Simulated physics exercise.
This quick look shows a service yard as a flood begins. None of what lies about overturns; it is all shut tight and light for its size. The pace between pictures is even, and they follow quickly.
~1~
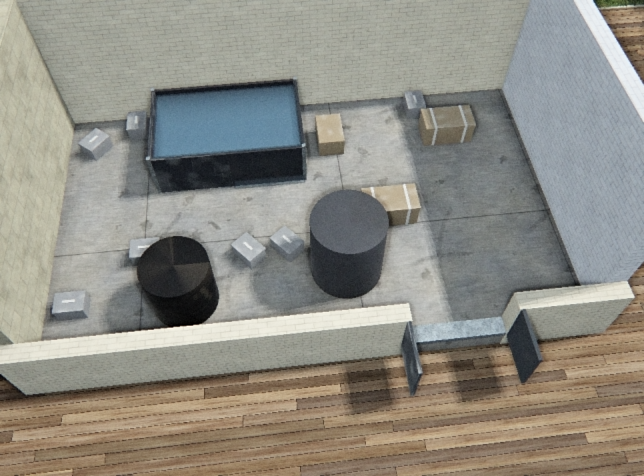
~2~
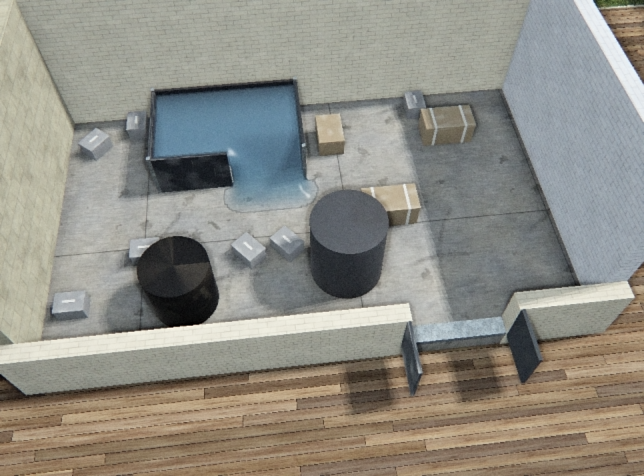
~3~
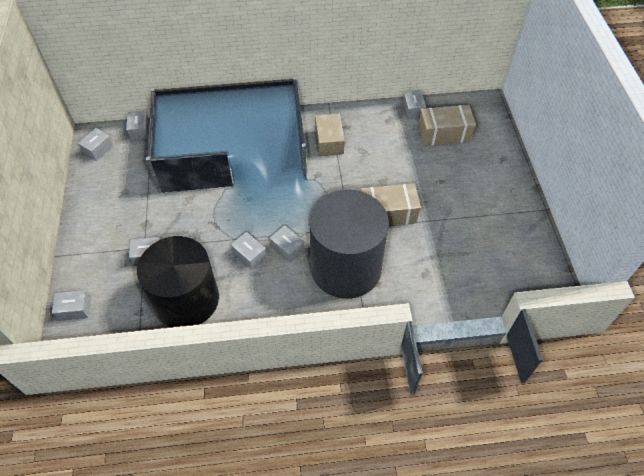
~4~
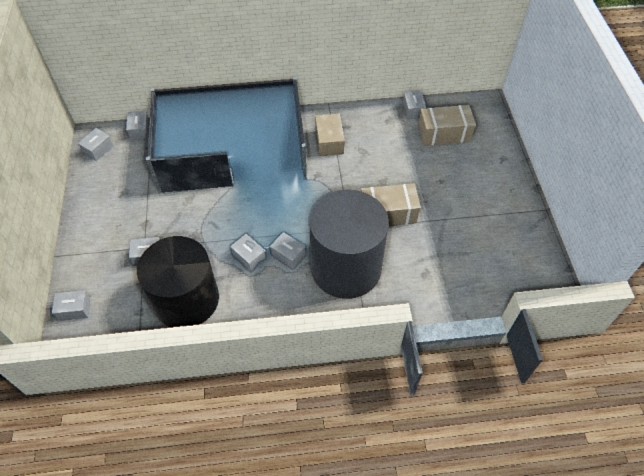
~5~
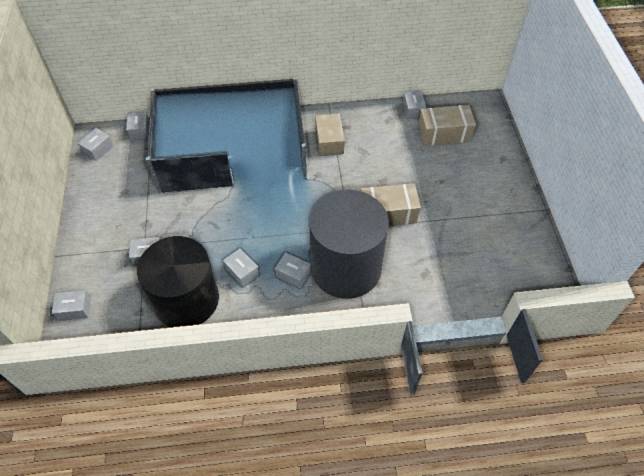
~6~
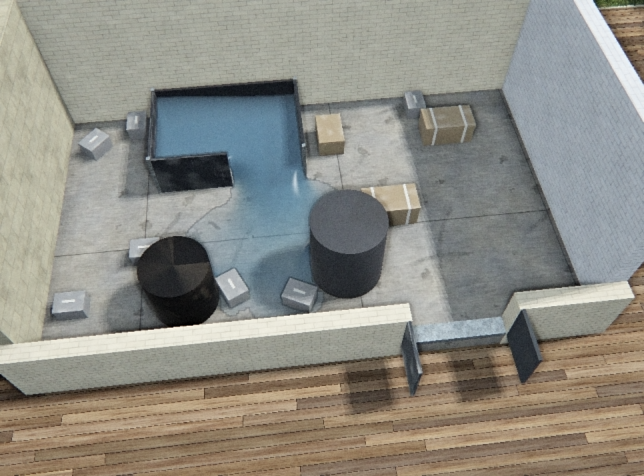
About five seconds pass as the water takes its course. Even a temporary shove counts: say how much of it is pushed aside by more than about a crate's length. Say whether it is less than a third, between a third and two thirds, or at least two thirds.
The result is a share of a third to two thirds.
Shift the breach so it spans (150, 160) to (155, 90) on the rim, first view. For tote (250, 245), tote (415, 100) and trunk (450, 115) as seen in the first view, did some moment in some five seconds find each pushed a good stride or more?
Taking them in order, displaced that much, displaced that much, less than that.
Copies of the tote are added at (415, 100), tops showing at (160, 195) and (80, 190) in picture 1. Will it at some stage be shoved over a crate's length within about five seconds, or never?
Falls short, then travels that far.
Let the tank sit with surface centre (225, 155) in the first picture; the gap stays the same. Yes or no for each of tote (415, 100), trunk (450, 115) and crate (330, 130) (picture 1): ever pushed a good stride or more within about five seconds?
First never went far, then never went far, then never went far.
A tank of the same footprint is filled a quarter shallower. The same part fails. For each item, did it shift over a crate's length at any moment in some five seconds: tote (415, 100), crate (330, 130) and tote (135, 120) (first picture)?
Well, one by one: Not carried that far, not carried that far, not carried that far.
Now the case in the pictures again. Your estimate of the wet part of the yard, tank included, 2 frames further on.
I'd estimate around 25 percent.
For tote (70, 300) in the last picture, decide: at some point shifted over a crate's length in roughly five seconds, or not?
Short answer: At least that much.
A moment on, 2 of 10 are well off their spots; 1 afloat.
Next, 3 of 10 are well off their spots; 2 afloat.
Later, 4 of 10 are well off their spots; 2 afloat.
In the end, 5 of 10 are well off their spots, and 5 have been at some point; 4 afloat.
